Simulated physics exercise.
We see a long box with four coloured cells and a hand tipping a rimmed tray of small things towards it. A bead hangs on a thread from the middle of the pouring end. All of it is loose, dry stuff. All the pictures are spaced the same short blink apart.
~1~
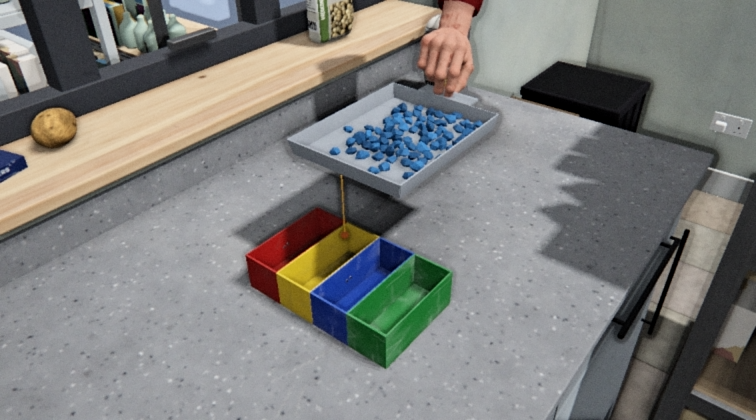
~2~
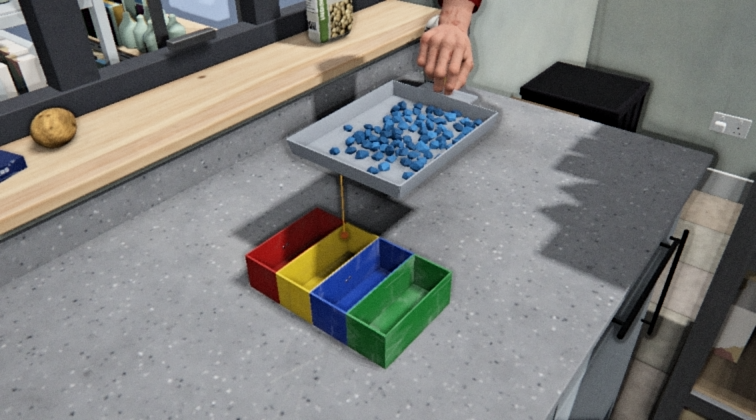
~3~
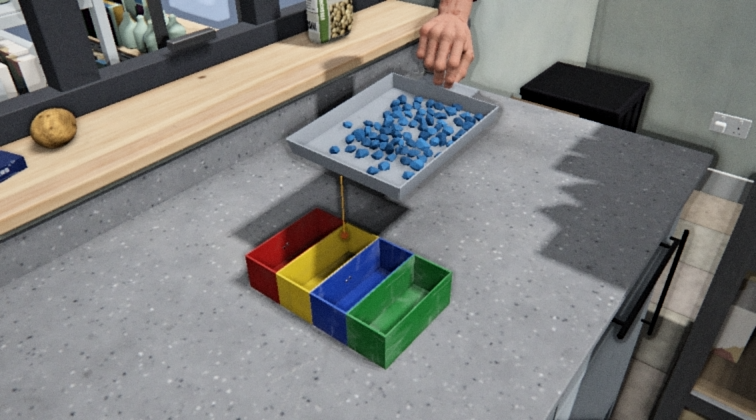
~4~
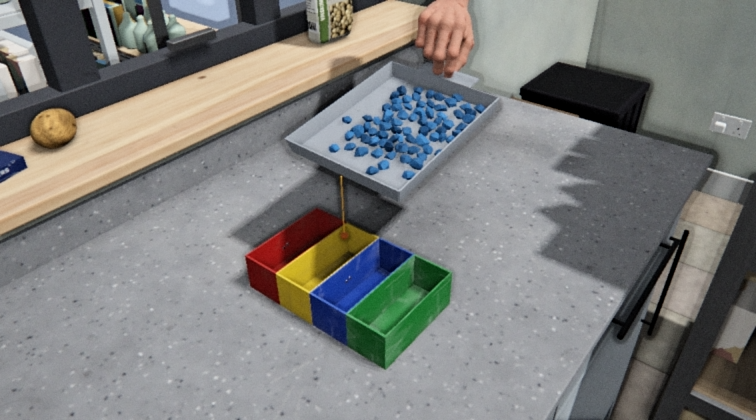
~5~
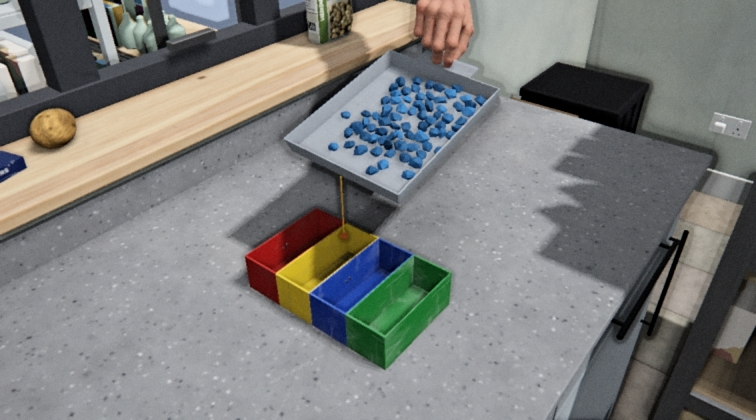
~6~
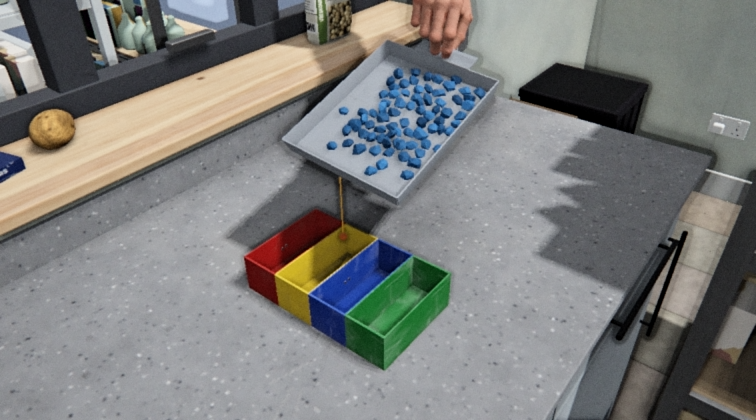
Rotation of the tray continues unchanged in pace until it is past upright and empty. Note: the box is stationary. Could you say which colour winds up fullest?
The blue cell winds up fullest.
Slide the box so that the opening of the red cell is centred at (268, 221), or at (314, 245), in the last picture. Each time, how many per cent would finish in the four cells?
Close to 60 per cent, followed by close to 100 per cent.
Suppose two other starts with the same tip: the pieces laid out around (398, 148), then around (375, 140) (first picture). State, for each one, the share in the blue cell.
In order, roughly 60 % and 40 %.
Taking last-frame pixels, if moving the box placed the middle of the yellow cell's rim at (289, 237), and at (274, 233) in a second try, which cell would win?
In the first case it's the green one, in the second it's the green one.
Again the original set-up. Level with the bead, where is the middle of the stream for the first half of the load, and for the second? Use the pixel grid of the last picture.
First close to (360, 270), next close to (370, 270).
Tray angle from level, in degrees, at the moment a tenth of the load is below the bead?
About 80 degrees.
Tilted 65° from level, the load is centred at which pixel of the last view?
The centre of the load shows up near (374, 166) in the last view.
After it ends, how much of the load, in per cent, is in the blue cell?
I'd estimate close to 60 per cent.
Soon, tray tipped steeply; nearly all on the tray; a stray few falling or outside the box.
A while on, tray tipped past a quarter turn; about a quarter on the tray; about a quarter in the blue cell; about a quarter in the green cell; a small part in the yellow cell; about a quarter falling or outside the box.
Towards the end, tray tipped past a quarter turn; about half in the blue cell; about a quarter in the green cell; a small part in the yellow cell; a stray few falling or outside the box.
Finally, tray tipped past a quarter turn; about half in the blue cell; about a quarter in the green cell; a small part in the yellow cell; none in the red cell; a stray few outside the box.
